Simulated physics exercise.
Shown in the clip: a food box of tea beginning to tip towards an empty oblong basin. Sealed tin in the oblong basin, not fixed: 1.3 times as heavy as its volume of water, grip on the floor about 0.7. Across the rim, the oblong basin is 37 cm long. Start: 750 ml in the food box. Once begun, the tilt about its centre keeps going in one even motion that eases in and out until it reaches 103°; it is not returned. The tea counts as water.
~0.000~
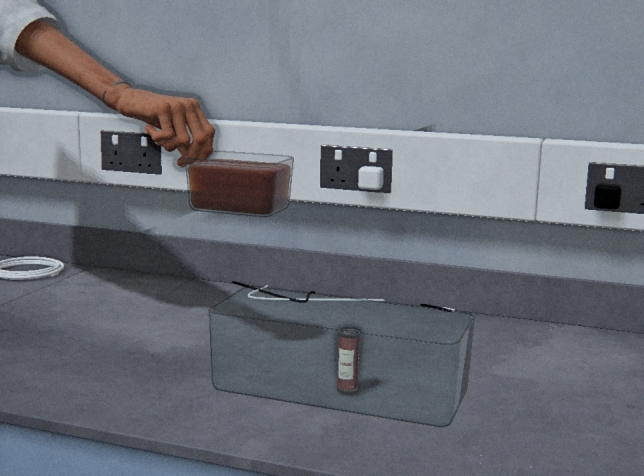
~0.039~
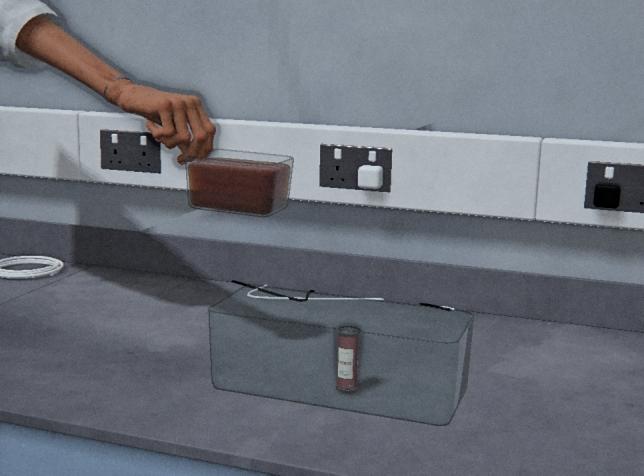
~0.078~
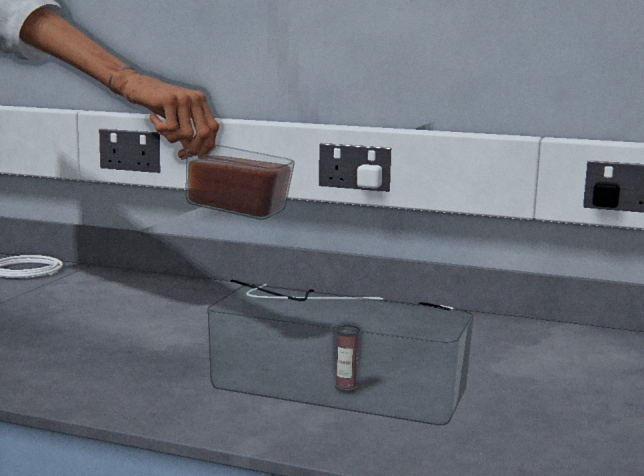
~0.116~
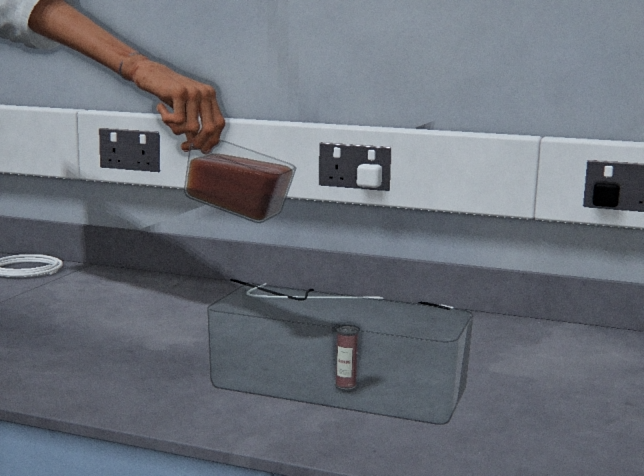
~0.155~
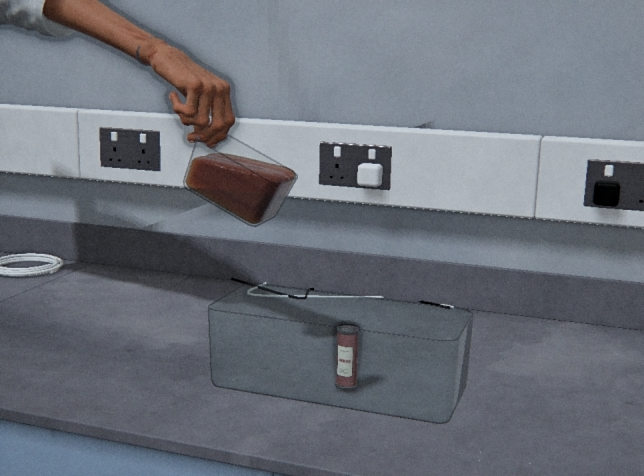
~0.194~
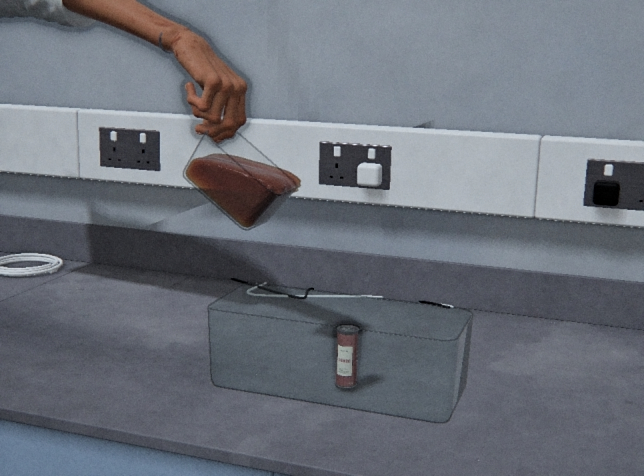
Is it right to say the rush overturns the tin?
Overturned.
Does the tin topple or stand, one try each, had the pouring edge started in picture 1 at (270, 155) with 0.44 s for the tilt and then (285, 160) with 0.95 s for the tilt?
Trial 1 - tin stays standing; trial 2 - tin stays standing.
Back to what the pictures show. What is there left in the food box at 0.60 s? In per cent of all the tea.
Around 3 in a hundred.
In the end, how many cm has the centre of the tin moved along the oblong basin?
The tin's middle ends up about 7.5 cm along the basin.
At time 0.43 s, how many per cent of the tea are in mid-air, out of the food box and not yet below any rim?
Around 56 in a hundred.
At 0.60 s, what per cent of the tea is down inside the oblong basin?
Value: Approx. 88 %.
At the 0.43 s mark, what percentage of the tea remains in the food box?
I'd estimate some 20 % remains.
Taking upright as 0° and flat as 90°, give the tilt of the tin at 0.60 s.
Tilt: Around 15°.
After 0.43 s the tilt is 100° and 20 per cent is still to pour; the tin stands where it began.
After 0.60 s the tilt is 103° and 3 per cent is still to pour; the tin leans 14°.
After 0.78 s the tilt is 103° and 0 per cent is still to pour; the tin lies on its side.
After 0.98 s the tilt is 103° and 0 per cent is still to pour; the tin lies on its side.
In the end the tin lies on its side.
